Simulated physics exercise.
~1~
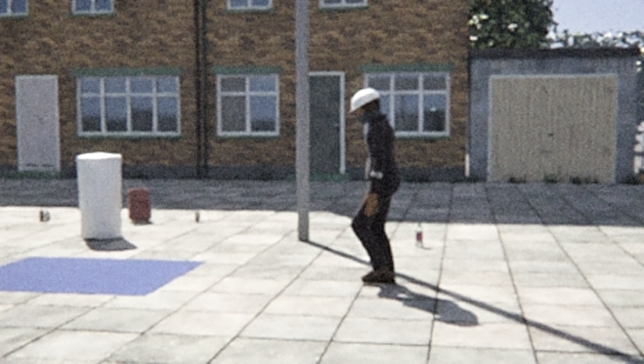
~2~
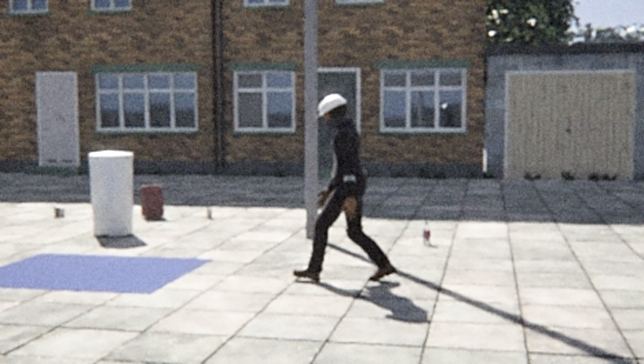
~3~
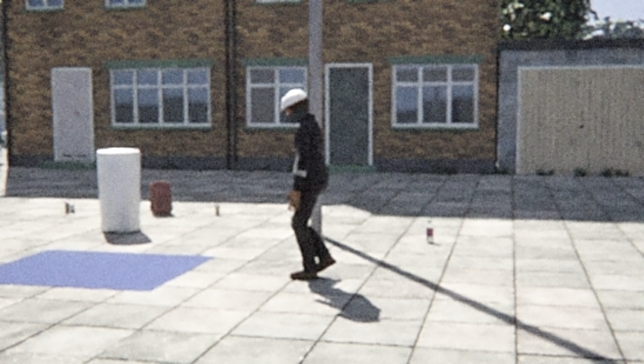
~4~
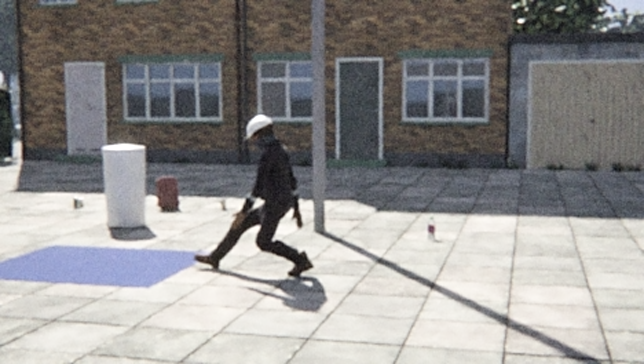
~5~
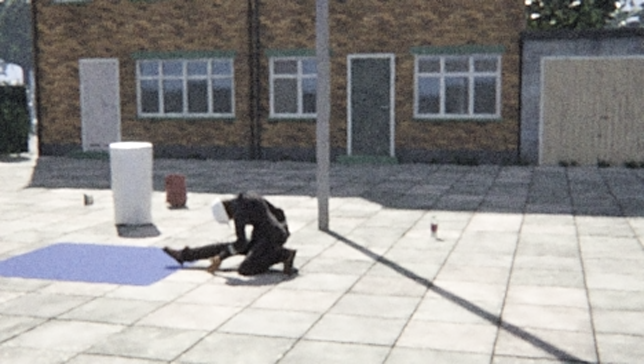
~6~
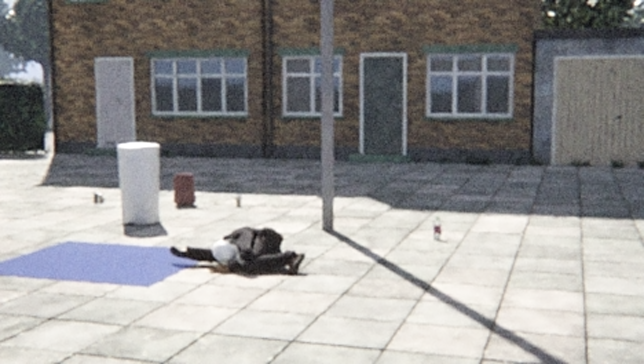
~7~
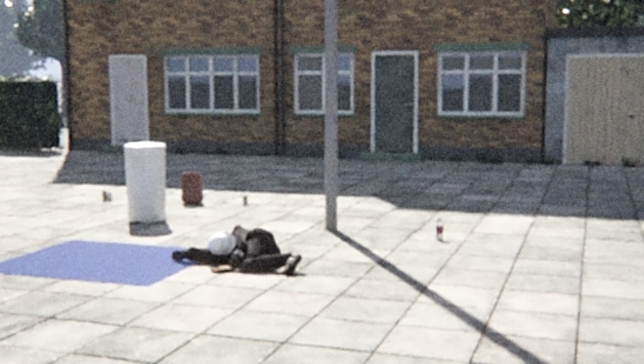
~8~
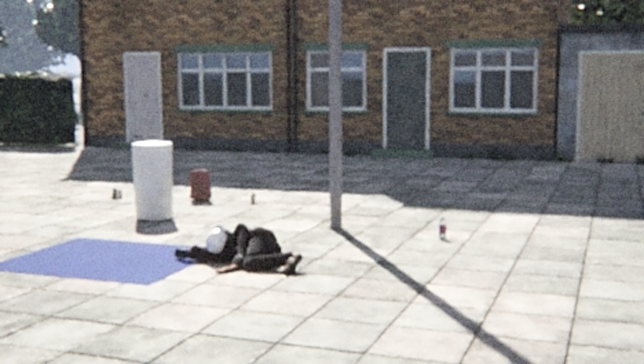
On a paved yard before a brick building, a person in dark clothes and a white helmet walks left past a pole, lunges low and collapses beside a blue mat, ending curled on the ground with head, chest and hips short of its near edge.
